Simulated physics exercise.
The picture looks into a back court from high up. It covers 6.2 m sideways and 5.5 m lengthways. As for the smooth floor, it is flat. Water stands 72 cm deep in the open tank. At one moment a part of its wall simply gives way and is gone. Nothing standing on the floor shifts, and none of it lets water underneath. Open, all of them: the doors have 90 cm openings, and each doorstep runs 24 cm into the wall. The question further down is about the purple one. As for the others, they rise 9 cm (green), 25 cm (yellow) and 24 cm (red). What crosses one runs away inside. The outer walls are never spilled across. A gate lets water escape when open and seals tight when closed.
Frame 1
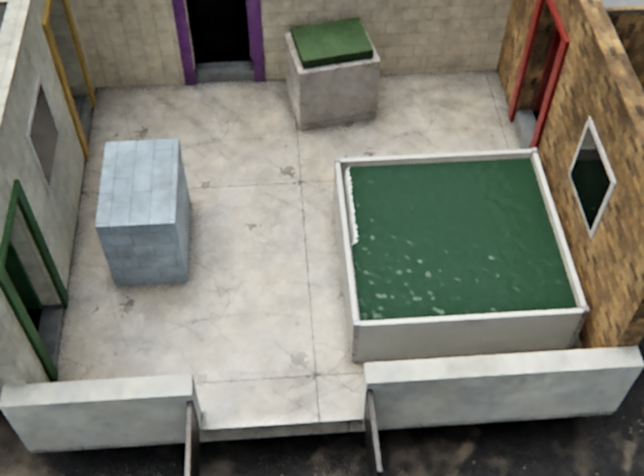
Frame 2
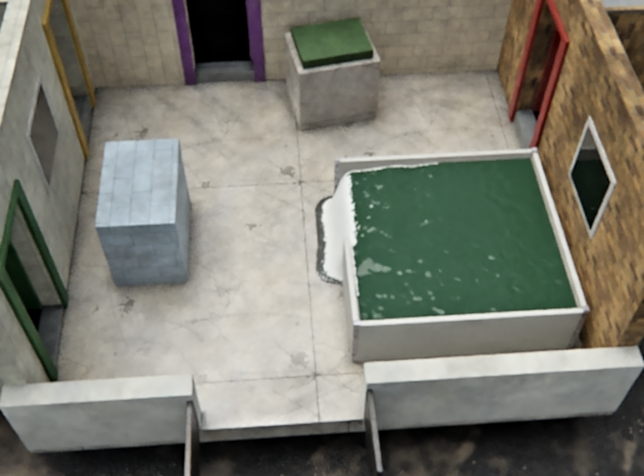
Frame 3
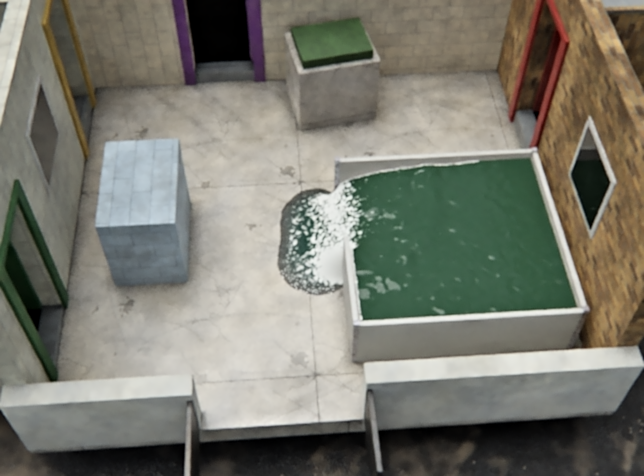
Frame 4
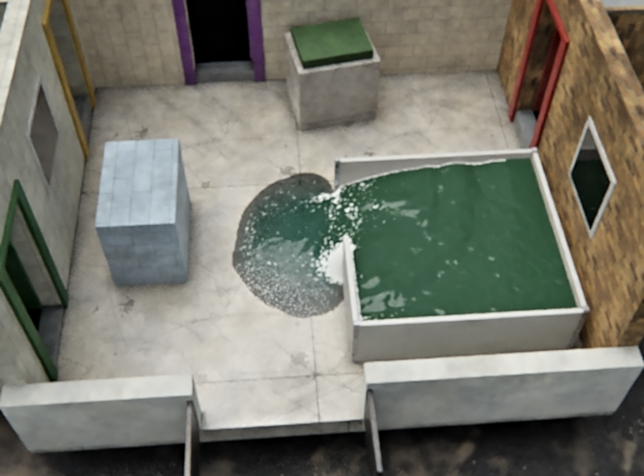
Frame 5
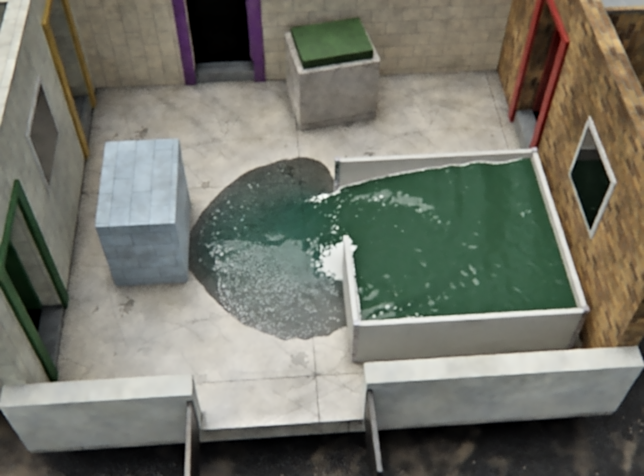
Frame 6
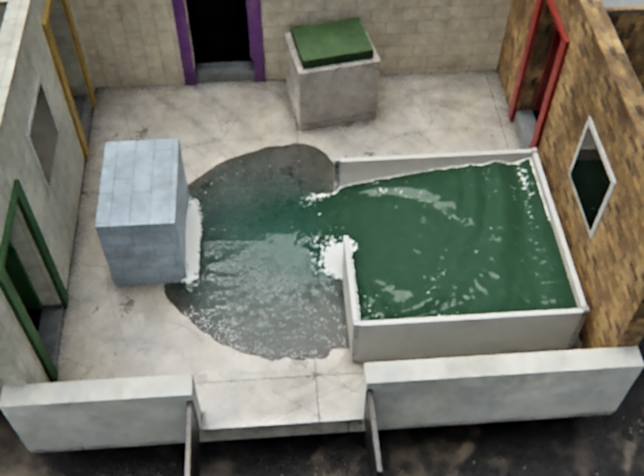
Green water pours through the tank's left side and spreads across the floor to the pale-blue block.
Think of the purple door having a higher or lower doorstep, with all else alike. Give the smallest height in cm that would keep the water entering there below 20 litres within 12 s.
Roughly 23 cm.
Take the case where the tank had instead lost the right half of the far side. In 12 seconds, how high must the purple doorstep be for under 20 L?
Roughly 10.0 cm.
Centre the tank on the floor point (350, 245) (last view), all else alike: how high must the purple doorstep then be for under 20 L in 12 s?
It must be around 21 cm tall.
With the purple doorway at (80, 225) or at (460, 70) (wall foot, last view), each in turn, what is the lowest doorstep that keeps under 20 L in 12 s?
Minimums: Roughly 21 cm and 7.5 cm.
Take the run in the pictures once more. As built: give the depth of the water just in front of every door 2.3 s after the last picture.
In cm: Green 18, yellow 31, purple 19, red 0.
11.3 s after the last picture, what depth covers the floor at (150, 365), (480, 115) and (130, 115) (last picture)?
The three readings, in order, are 11, 8 and 11 cm.
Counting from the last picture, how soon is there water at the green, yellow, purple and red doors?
Arrives: Green 0.5 s / yellow 0.8 s / purple 1.2 s / red 5.5 s.
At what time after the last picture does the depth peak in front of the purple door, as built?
Approximately 2.8 s.
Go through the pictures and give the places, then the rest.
The first picture shows the open tank at (452, 234) is whole and still, 72 cm deep; the purple door at (220, 28) is dry.
In the second picture, the front is at (322, 272), 0.3 m from the gap at (343, 226); 0.2 m2 of floor is wet, 72 cm left at the back.
In the third picture, the front is at (284, 266), 0.8 m from the gap at (343, 227); 1.0 m2 of floor is wet, 72 cm left at the back.
In the fourth picture, the gap is at (343, 228), the front 1.3 m out at (241, 265); the back of the open tank holds 72 cm.
In the fifth picture, the front is at (194, 264), 1.9 m from the gap at (343, 228); 3.9 m2 of floor is wet, 72 cm left at the back.
In the sixth picture, the front is at (174, 292), 2.2 m from the gap at (343, 228); 5.1 m2 of floor is wet, 70 cm left at the back; the purple door at (220, 28), 3.5 m from the gap, is still 1.7 m from the nearest water.
Then, 0.7 s after the last picture water covers 40 % of the floor, deepest (46 cm) near (200, 234); it has not reached the purple door.
Then, 2.3 s after the last picture water covers 55 % of the floor, deepest (37 cm) near (179, 87); 19 cm at the purple door, 2 litres in over its 19 cm doorstep.
Then, 11.3 s after the last picture water covers 100 % of the floor, deepest (16 cm) near (250, 84); 14 cm at the purple door, 59 litres in over its 19 cm doorstep.
At the purple door as built, the water peaked near 25 cm, 2.9 s after the last picture.
With a doorstep of 21 cm, 32 litres would have come in within the 12 s; with 28 cm, 3 litres. So under 20 litres takes about 23 cm.
